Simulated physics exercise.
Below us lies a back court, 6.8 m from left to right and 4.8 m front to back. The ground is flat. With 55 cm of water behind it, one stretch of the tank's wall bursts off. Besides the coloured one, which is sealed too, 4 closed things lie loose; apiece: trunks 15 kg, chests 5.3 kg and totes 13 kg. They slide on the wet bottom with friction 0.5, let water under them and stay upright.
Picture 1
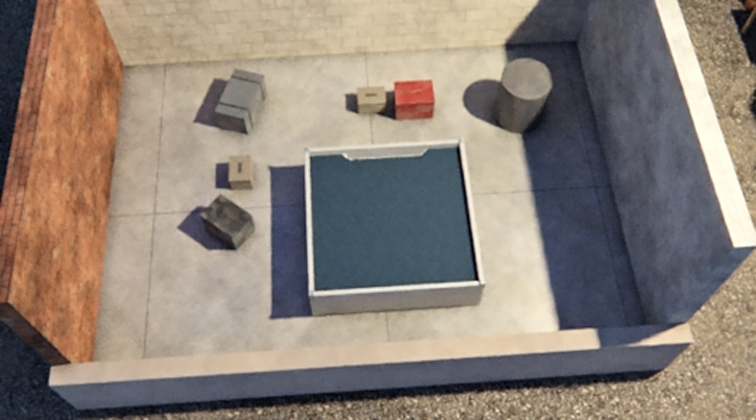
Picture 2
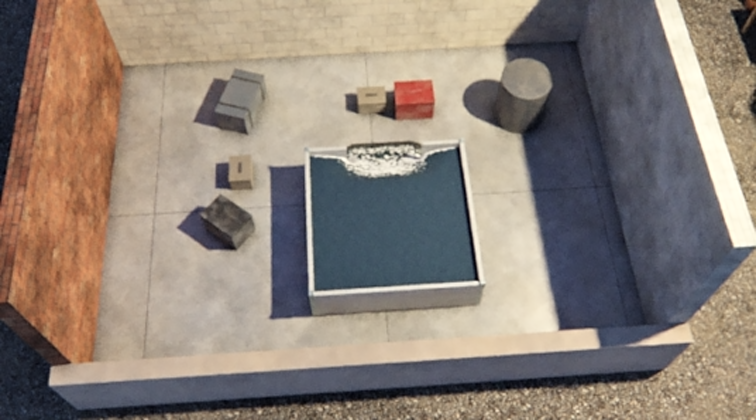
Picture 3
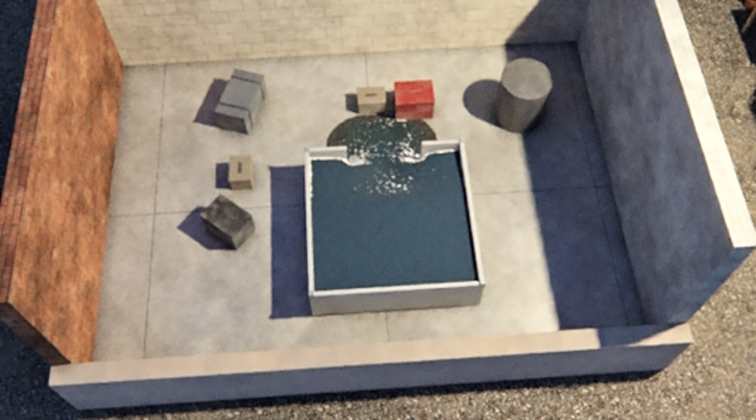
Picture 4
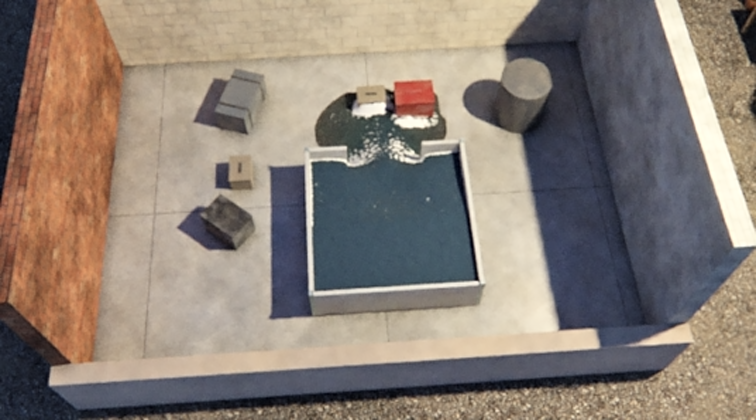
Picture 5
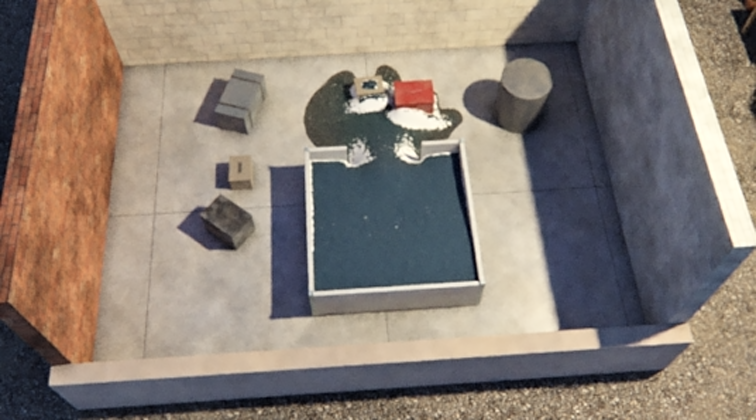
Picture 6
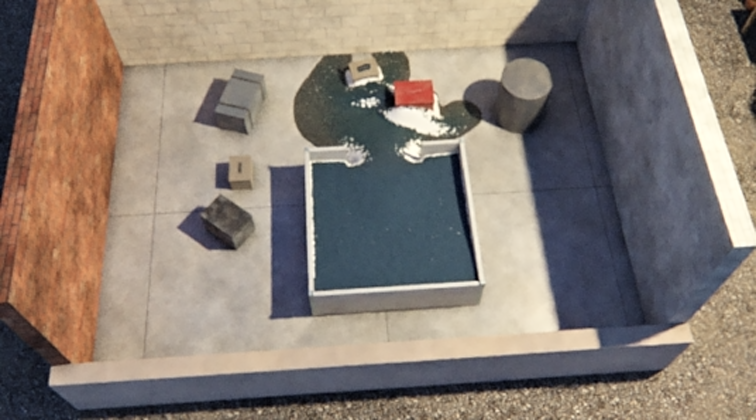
The clip opens on a walled court where a square tank of dark water stands among scattered boxes and a grey cylinder. Water bursts through the tank's far side, foams around the red chest and the small tan box beside it, then spreads wider as the tan box shifts toward the back wall.
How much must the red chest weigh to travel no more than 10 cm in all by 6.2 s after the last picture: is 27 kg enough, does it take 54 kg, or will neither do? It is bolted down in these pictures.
I expect that neither load is enough.
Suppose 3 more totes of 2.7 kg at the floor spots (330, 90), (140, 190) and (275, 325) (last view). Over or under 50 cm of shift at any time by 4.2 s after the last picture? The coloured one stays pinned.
In turn: More, over, less.
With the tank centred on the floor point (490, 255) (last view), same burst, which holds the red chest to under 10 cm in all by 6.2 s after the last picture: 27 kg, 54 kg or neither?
Then neither load is enough.
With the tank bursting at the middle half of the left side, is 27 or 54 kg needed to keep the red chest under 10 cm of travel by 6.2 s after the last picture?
In that case the lower weight is enough.
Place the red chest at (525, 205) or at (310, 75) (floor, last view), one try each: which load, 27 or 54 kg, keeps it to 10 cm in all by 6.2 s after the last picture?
In turn: Either load holds; neither holds.
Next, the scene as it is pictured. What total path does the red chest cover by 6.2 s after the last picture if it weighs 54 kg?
About 250 cm.
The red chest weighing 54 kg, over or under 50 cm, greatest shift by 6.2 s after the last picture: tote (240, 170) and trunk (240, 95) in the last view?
In turn: Under, over.
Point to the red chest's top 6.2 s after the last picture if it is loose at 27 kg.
Near (557, 159).
Then, 0.6 s after the last picture the red chest would be 96 cm from its start with 27 kg and 52 cm from its start with 54 kg; 8 cm of water round it then.
Then, 2.3 s after the last picture the red chest would be 228 cm from its start with 27 kg and 170 cm from its start with 54 kg; 11 cm of water round it then.
Then, 4.2 s after the last picture the red chest would be 220 cm from its start with 27 kg and 188 cm from its start with 54 kg; 14 cm of water round it then.
Then, 6.2 s after the last picture the red chest would be 220 cm from its start with 27 kg and 190 cm from its start with 54 kg; 9 cm of water round it then.
